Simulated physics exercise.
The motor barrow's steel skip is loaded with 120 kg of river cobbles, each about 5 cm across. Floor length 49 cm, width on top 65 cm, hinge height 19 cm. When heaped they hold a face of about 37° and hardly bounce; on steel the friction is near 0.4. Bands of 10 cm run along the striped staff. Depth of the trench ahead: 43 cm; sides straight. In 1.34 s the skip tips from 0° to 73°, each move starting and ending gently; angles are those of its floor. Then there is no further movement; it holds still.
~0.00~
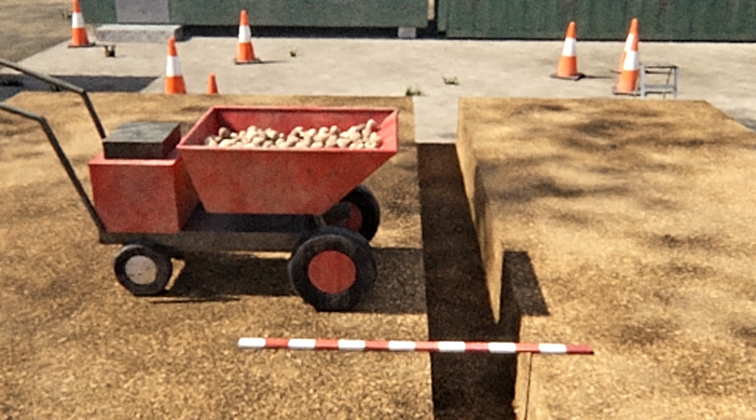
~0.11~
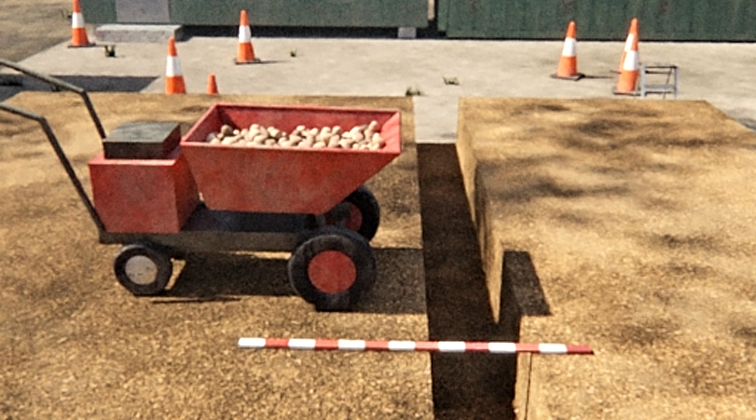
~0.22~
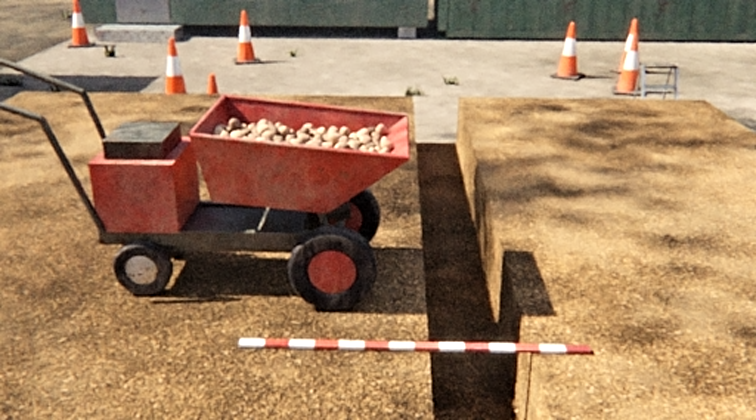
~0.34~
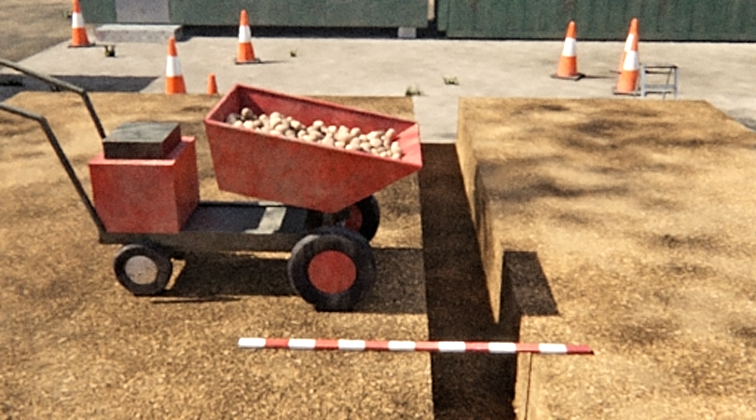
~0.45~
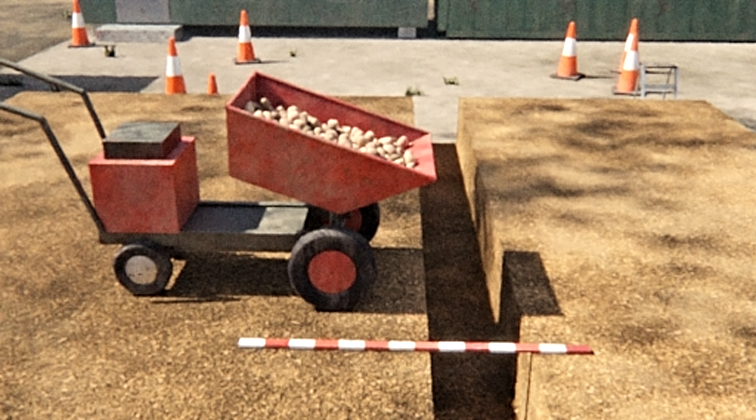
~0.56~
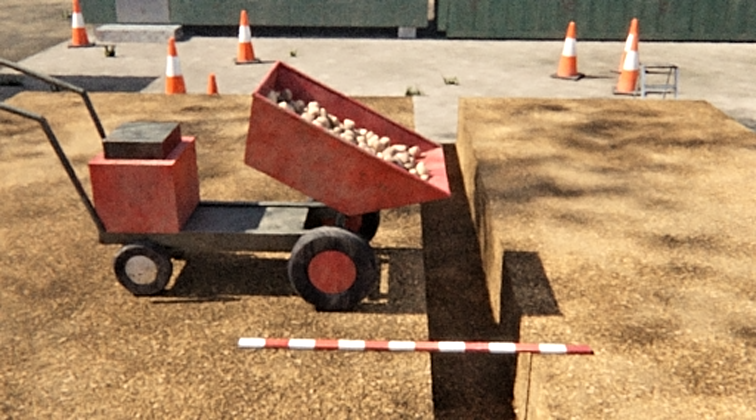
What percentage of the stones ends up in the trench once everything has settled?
About 74 per cent.
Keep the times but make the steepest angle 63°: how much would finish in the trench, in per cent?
It would be near 70 per cent.
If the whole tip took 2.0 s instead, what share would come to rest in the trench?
That would give about 80 percent.
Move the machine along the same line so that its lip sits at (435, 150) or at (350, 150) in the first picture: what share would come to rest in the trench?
20 and 100 %.
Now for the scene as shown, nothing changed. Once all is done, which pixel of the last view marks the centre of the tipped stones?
Middle at around (486, 344), I'd say.
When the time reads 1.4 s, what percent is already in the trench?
I'd say near 40 per cent at that time.
After 1.0 s the floor is at 62°; 100 % in the skip; the foremost stones are at (473, 237).
After 1.4 s the floor is at 73°; 40 % in the skip, 42 % in the trench, 18 % past the trench; the foremost stones are at (587, 292).
After 1.8 s the floor is at 73°; 7 % in the skip, 68 % in the trench, 26 % past the trench; the foremost stones are at (676, 294).
After 3.7 s the floor is at 73°; 0 % in the skip, 74 % in the trench, 26 % past the trench; the foremost stones are at (738, 296).
